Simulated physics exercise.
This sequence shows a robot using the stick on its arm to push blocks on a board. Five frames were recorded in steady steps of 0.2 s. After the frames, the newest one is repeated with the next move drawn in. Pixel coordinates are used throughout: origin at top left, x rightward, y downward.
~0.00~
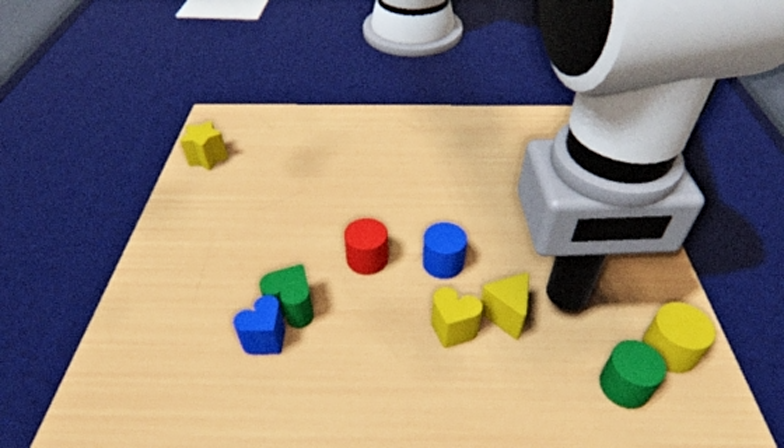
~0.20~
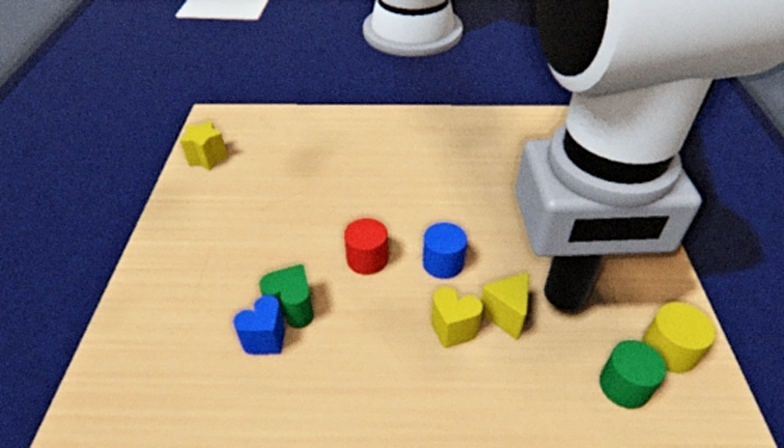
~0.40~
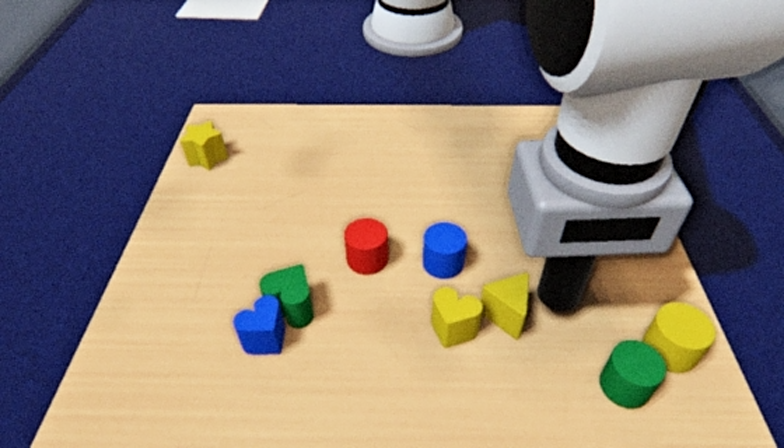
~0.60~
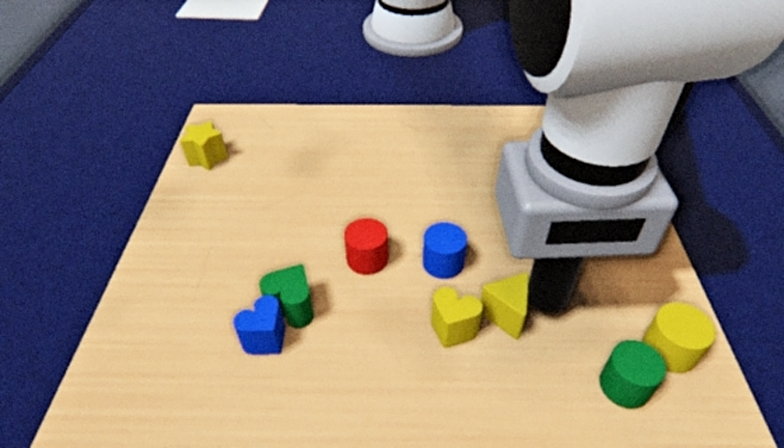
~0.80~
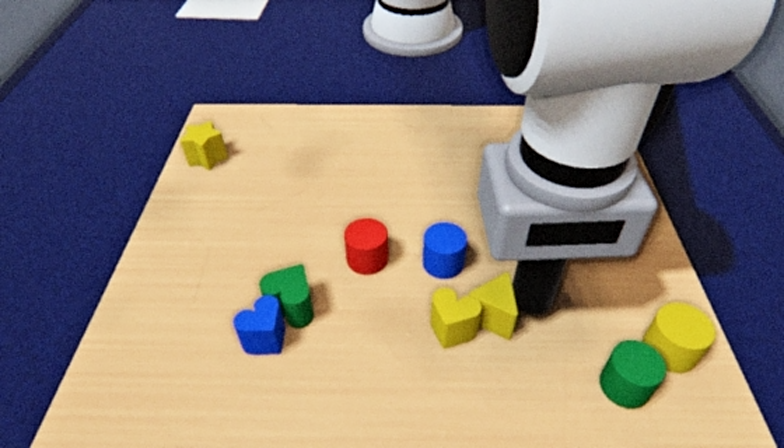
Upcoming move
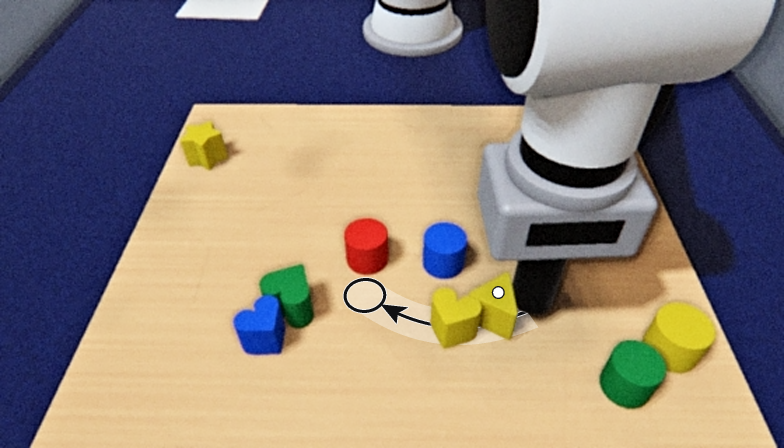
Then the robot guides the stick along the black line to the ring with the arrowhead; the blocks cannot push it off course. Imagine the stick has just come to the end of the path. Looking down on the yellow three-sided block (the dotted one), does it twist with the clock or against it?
It makes a counterclockwise turn.
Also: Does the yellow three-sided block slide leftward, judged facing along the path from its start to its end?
Answer: Yes.
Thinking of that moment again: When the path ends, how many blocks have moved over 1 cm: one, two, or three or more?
I reckon the push displaces two of the blocks by more than 1 cm.
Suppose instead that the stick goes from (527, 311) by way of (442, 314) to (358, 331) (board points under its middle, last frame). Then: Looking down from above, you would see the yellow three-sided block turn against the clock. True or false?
True.
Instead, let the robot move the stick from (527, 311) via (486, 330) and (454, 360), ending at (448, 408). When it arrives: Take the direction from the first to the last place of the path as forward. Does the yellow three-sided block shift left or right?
Facing from start to end, it will go to the right.
The drawn path runs from (527, 311) over (473, 326) and (414, 320) to (365, 295); the dot is on the yellow three-sided block.
On the path given first. One third of the way, stick at (475, 312); yellow heart block at (404, 327); yellow three-sided block at (440, 308).
Two thirds of the way, stick at (413, 306); yellow heart block at (378, 342), turned 25° anticlockwise; yellow three-sided block at (380, 309), turned 40° anticlockwise.
At the end, stick at (364, 281); red round block not moved; yellow heart block at (378, 342), turned 25° anticlockwise; yellow three-sided block at (365, 308), turned 60° anticlockwise.
